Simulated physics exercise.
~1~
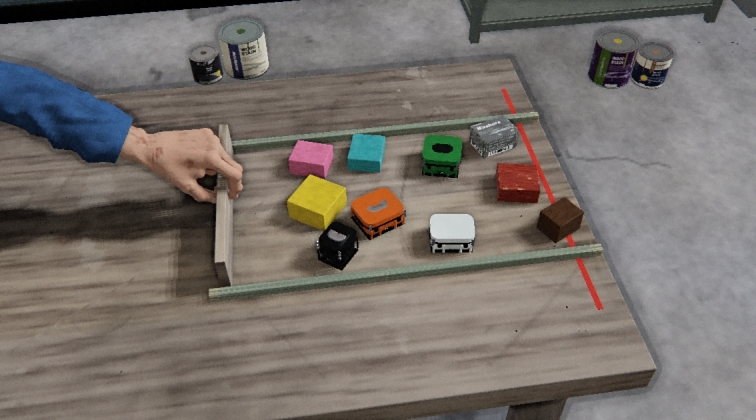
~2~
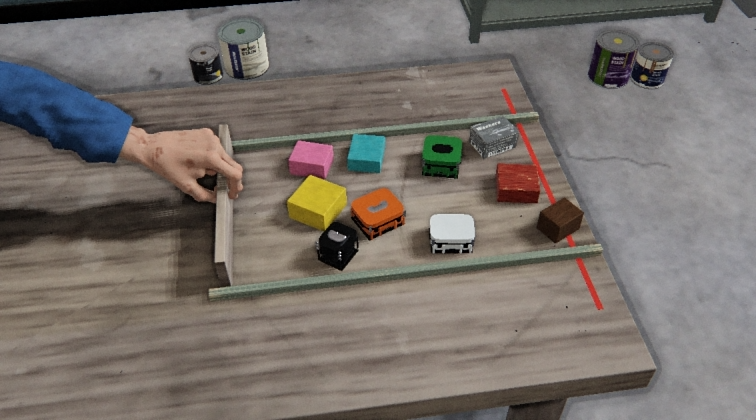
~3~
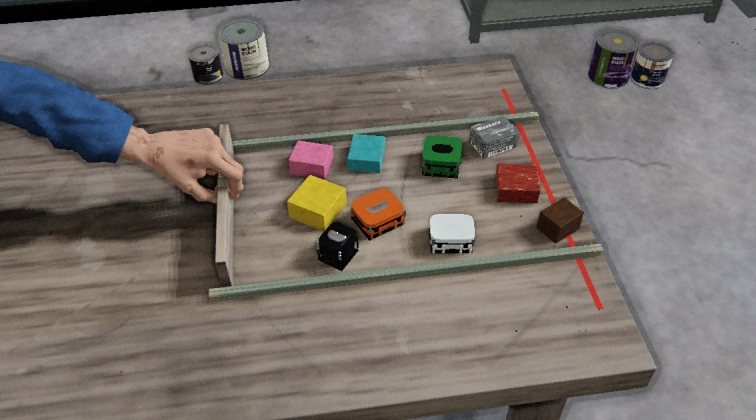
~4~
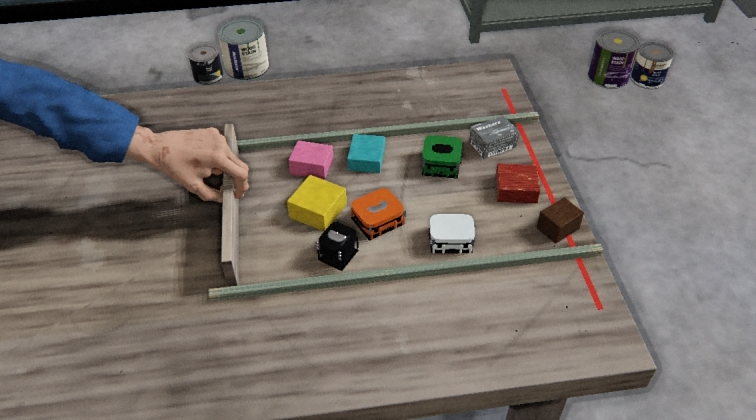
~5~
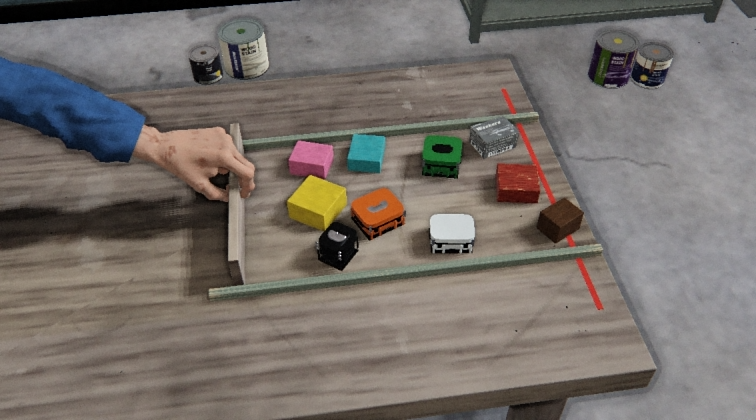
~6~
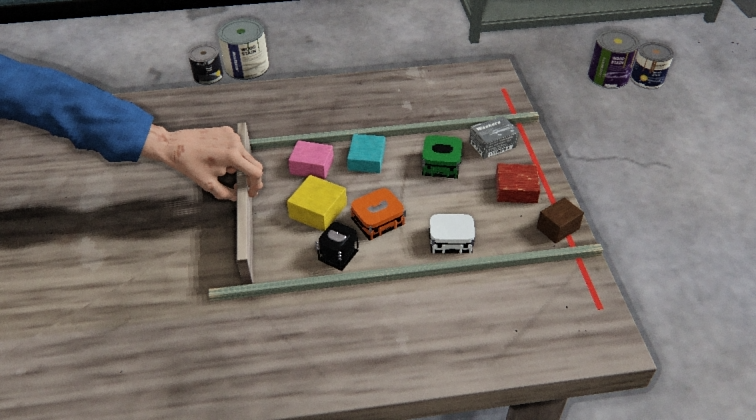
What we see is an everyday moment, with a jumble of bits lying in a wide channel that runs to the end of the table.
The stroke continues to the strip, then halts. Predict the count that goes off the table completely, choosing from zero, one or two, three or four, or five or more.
The count is five or more.
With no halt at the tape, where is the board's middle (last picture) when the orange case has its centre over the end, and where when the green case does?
Roughly at (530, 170) and roughly at (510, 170).
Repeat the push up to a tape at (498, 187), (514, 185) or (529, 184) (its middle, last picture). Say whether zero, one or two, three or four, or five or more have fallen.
Three to four; three to four; five or over.
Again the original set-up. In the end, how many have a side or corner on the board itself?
The number is 3.
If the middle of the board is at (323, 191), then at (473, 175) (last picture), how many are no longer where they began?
5 at one spot and 10 at the other.
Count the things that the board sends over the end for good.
7.
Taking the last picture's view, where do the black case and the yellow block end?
Black case: (580, 215); yellow block: (562, 165).
Soon after, none off yet; brown block at rest near (560, 220); red block at rest near (517, 183); grey box at rest near (494, 137).
In the end, the number that fall off is five or more; gone, orange case, turquoise block, white case, green case, grey box, red block and brown block.
